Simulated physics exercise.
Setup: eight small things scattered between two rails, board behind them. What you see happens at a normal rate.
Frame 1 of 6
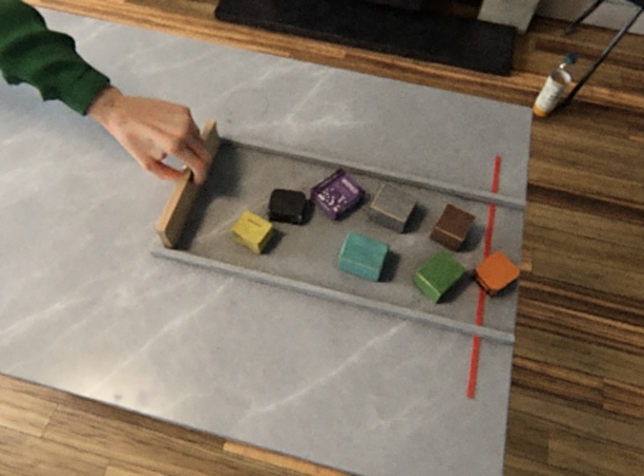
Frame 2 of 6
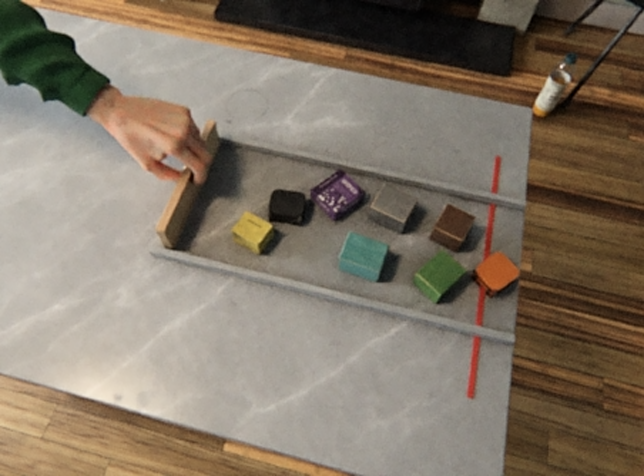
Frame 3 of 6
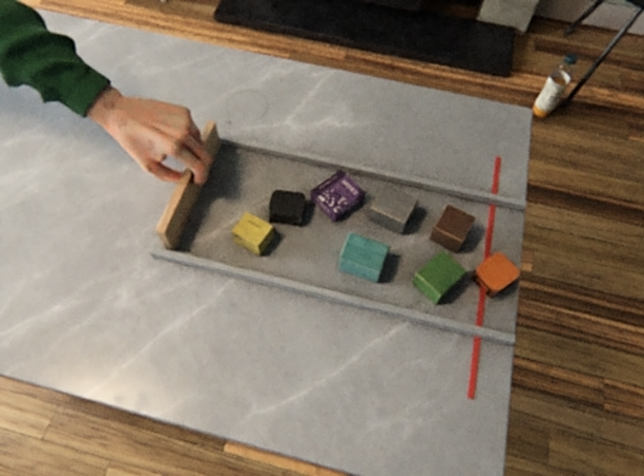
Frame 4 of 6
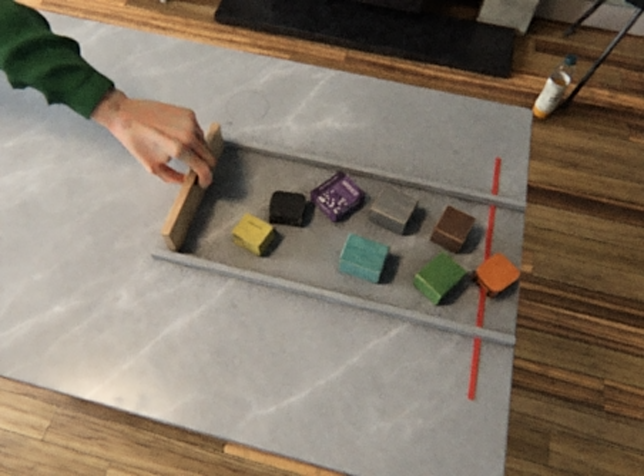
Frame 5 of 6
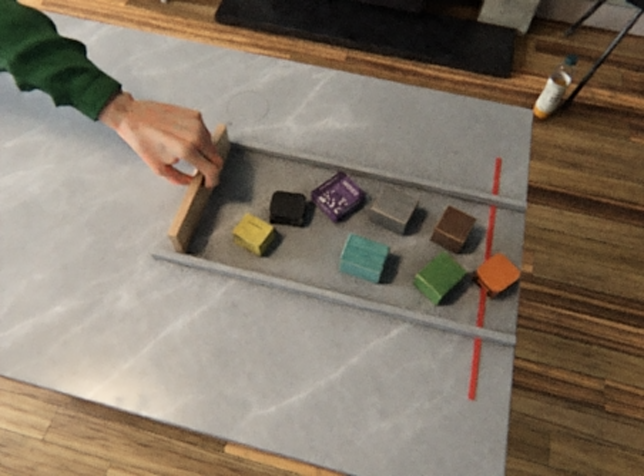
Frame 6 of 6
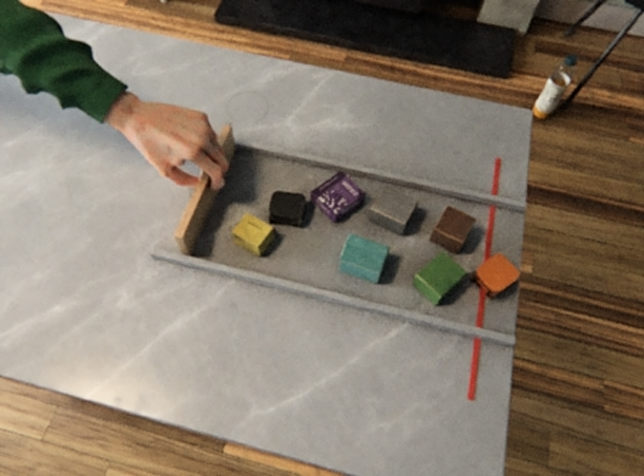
In the video, a hand in a green sleeve holds a wooden board between two grey rails and slides it slightly to the right, while eight small coloured objects lying between the rails near a red tape line stay still.
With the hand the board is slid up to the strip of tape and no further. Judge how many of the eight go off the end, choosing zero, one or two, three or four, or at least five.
At least five go off.
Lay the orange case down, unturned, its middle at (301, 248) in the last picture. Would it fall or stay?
In that case it plunges.
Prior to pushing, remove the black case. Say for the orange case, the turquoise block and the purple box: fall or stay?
The orange case ends up down, the turquoise block ends up down and the purple box keeps its place.
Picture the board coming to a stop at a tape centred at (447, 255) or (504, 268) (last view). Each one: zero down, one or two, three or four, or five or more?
The falls would be either three or four; at least five.
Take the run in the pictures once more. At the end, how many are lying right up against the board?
It adds up to 3.
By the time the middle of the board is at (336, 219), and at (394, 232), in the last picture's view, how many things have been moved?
Up to then 5, and up to the other point 8.
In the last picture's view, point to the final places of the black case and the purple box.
In the last picture the black case sits around (506, 263) and the purple box around (512, 224).
A little later, none off yet; orange case at rest near (495, 277); brown block at rest near (452, 230); green block at rest near (439, 278).
Next, none off yet; orange case at rest near (498, 275); brown block moving near (461, 231); green block shifted a little near (454, 281).
Later still, one off so far; orange case dropping near (512, 336); brown block tilted a little near (536, 246); green block tilted a little near (528, 303).
When it is over, the number that fall off is five or more; down, turquoise block, grey block, green block, brown block and orange case.
